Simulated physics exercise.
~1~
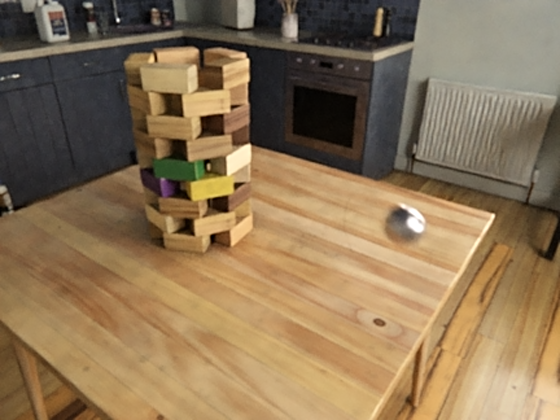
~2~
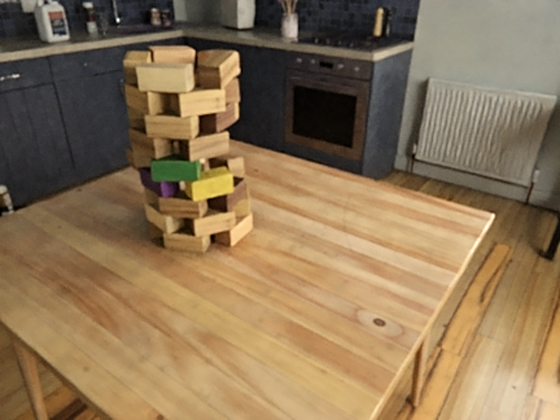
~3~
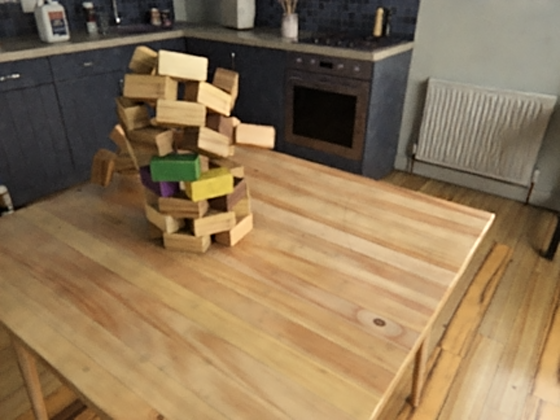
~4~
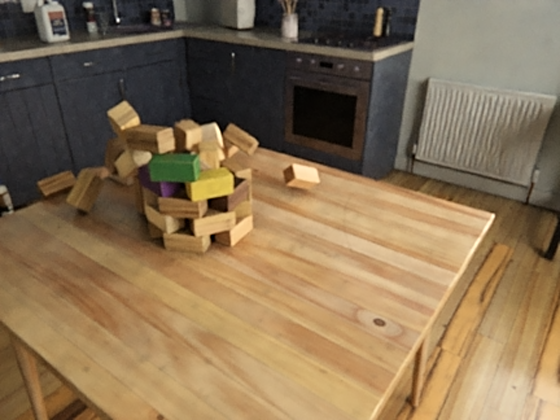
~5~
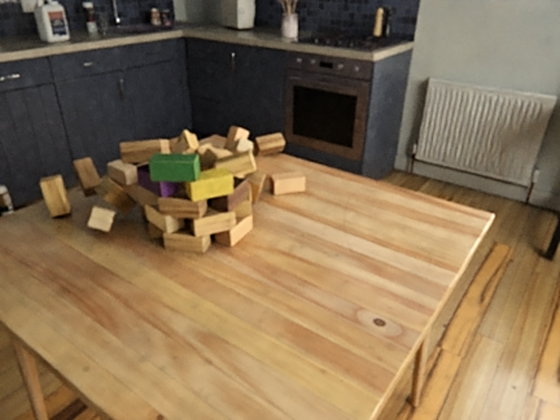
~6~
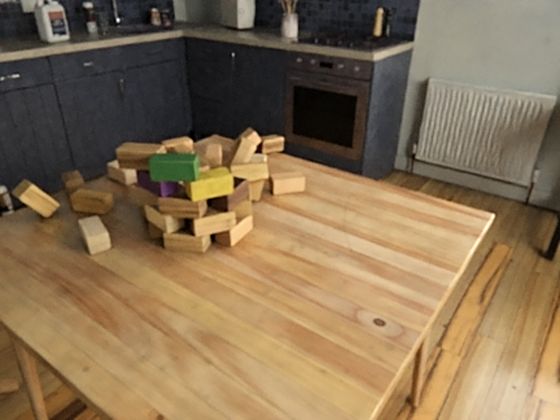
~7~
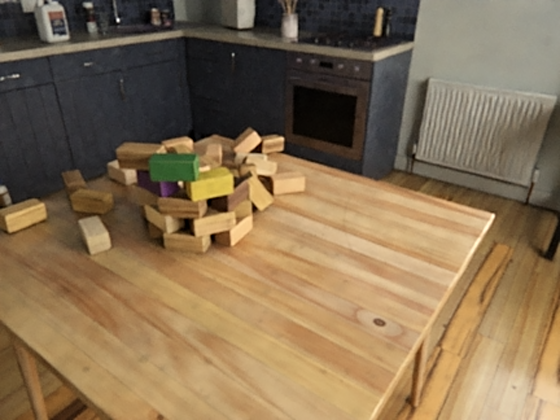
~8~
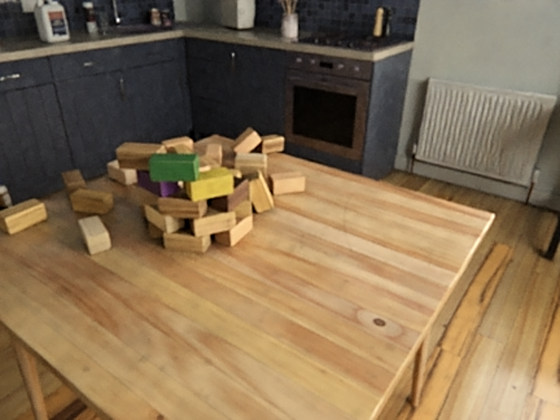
A metal ball flies at a wooden block tower, whose upper part collapses into a heap.
